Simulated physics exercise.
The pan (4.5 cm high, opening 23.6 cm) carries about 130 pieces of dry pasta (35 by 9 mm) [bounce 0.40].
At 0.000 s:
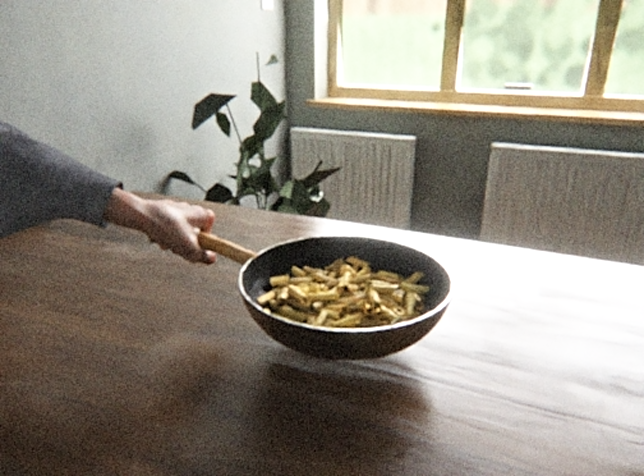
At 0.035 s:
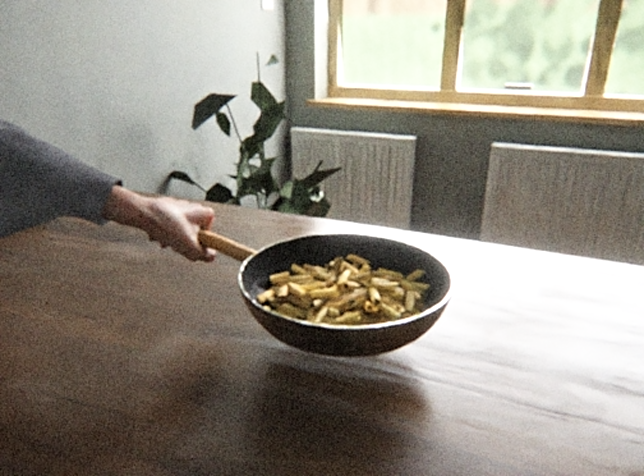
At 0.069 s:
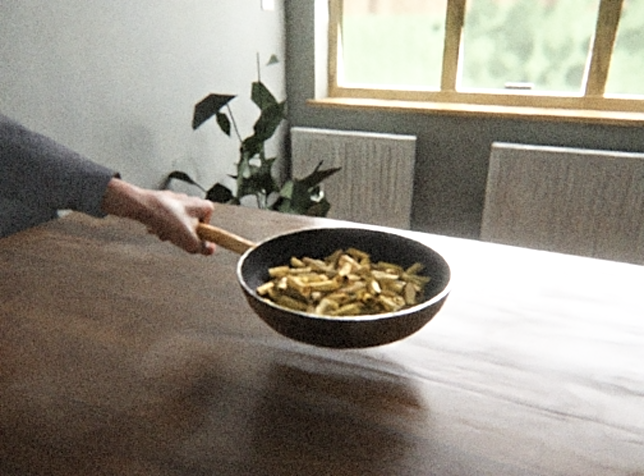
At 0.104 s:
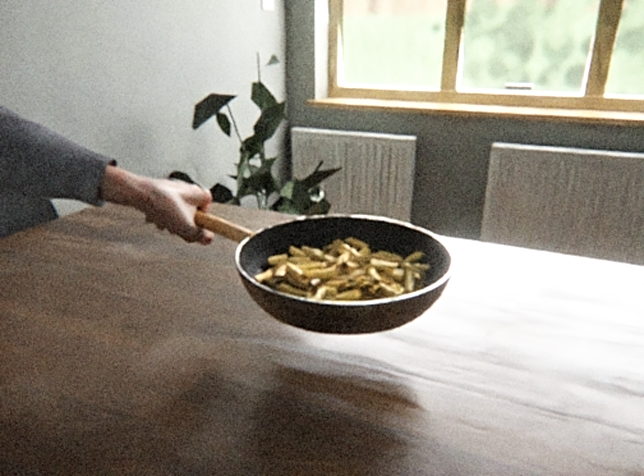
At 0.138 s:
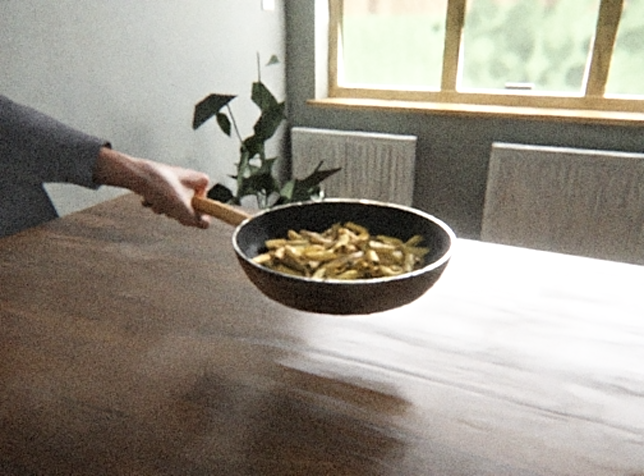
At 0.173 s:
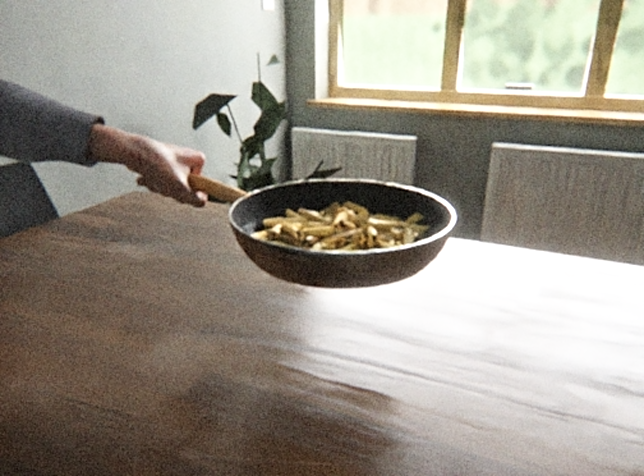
A dark frying pan filled with short pieces of pasta is held by its wooden handle, low above a brown wooden table, barely moving at first. The hand, reaching in from the left in a grey sleeve, then raises it steadily and more quickly, keeping it level.
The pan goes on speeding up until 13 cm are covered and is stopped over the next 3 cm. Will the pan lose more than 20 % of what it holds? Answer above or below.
Share spilt, set against 20 %: Below.
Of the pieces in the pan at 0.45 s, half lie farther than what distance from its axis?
Some 6.5 cm.
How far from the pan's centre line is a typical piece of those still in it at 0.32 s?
Some 6.5 cm.
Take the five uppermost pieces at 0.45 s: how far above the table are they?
Some 24 cm.
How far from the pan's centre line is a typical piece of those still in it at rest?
About 6.5 cm.
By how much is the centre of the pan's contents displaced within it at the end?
About 2.0 cm.
After 0.32 s, pan 100 %; middle of the pieces not yet landed near (327, 126).
After 0.45 s, pan 100 %; middle of the pieces not yet landed near (316, 160).
Then, at 0.56 s, pan 100 %; middle of the pieces not yet landed near (316, 161).
After 0.67 s, pan 100 %; middle of the pieces not yet landed near (316, 161).
By 0.9 s all is still; pan 100 %.
